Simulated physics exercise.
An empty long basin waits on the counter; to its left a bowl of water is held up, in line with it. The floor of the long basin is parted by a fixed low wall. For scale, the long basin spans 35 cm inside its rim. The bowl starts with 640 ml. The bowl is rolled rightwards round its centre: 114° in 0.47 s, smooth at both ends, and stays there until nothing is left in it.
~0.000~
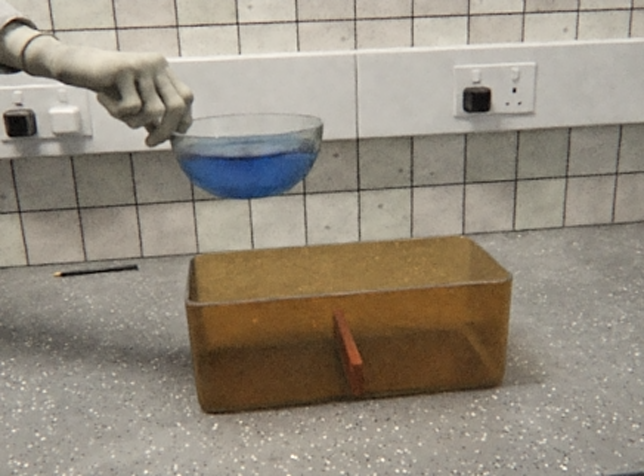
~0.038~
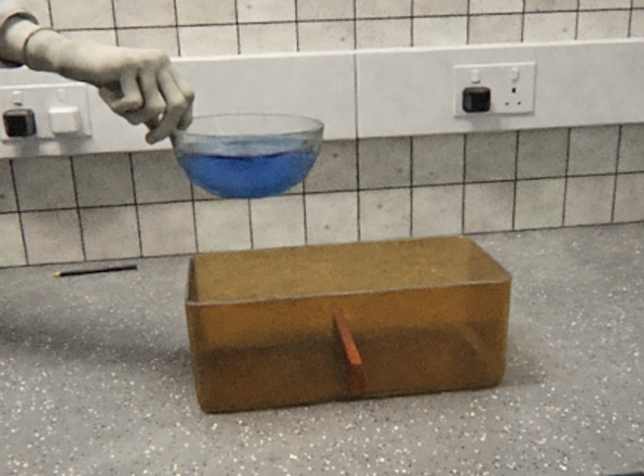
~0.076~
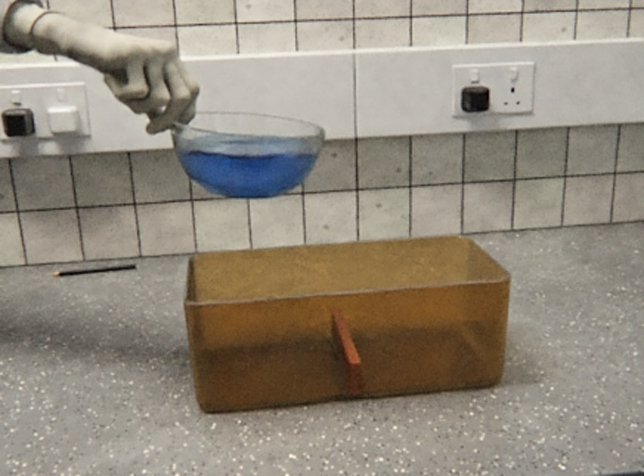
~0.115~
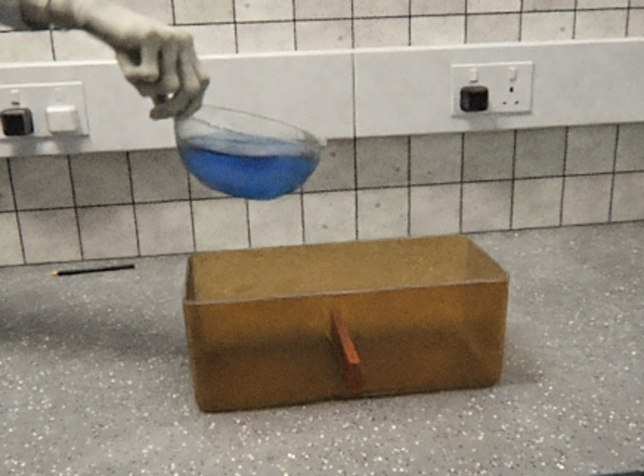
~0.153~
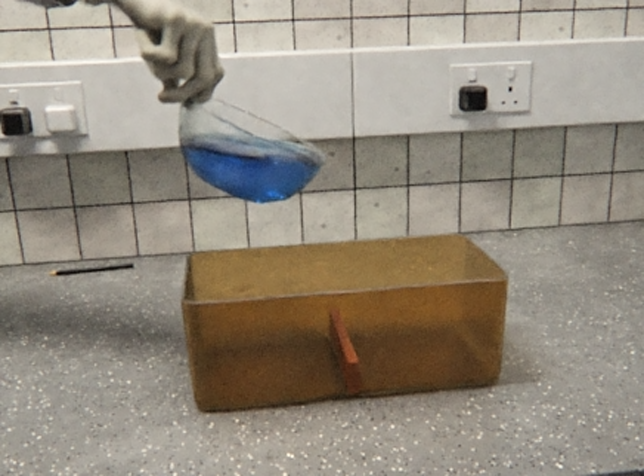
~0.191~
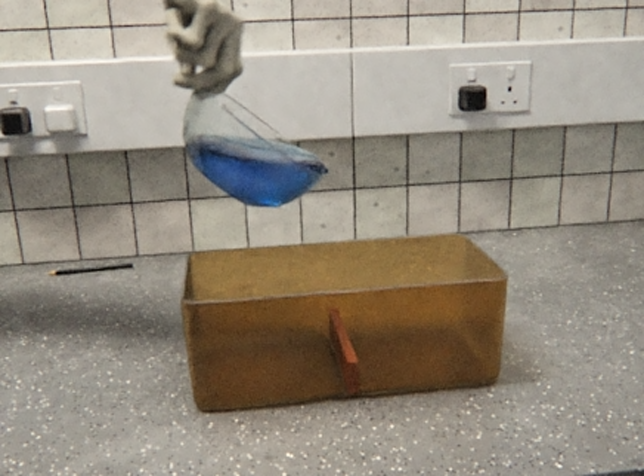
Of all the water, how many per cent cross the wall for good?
Roughly 57 per cent is past the wall.
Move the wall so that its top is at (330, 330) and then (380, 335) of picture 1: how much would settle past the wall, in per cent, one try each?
First 75, then 25 per cent.
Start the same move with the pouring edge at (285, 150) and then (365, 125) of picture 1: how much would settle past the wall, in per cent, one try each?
In turn about 15 and 75 per cent.
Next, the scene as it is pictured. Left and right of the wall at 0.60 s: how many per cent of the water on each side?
Some 34 per cent left and 62 right.
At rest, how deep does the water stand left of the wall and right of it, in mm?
Left about 10 mm, right about 14 mm.
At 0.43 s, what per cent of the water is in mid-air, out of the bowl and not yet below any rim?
About 26 per cent.
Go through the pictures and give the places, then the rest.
The first frame shows tilt 0°; pouring edge (322, 122); surface from (177, 149) to (317, 141); the long basin's rim runs from (189, 279) to (491, 257); the wall's top is at (346, 335).
The second frame shows tilt 2°; pouring edge (322, 125); surface from (177, 148) to (316, 142).
The third frame shows tilt 7°; pouring edge (324, 131); surface from (178, 144) to (317, 145).
The fourth frame shows tilt 16°; pouring edge (325, 143); surface from (179, 140) to (318, 148).
The fifth frame shows tilt 27°; pouring edge (324, 158); surface from (182, 137) to (321, 153).
The sixth frame shows tilt 40°; pouring edge (320, 175); surface from (187, 138) to (309, 156); 3 per cent is over the edge.
Then, 0.43 s in, the tilt is 111° and 3 per cent is still to pour, 21 is left of the wall and 51 right of it.
Then, 0.60 s in, the tilt is 114° and 0 per cent is still to pour, 33 is left of the wall and 62 right of it.
Then, 0.77 s in, the tilt is 114° and 0 per cent is still to pour, 38 is left of the wall and 58 right of it.
Then, 0.97 s in, the tilt is 114° and 0 per cent is still to pour, 40 is left of the wall and 58 right of it.
Finally, 40 per cent lies left of the wall, 57 right of it and 2 outside.
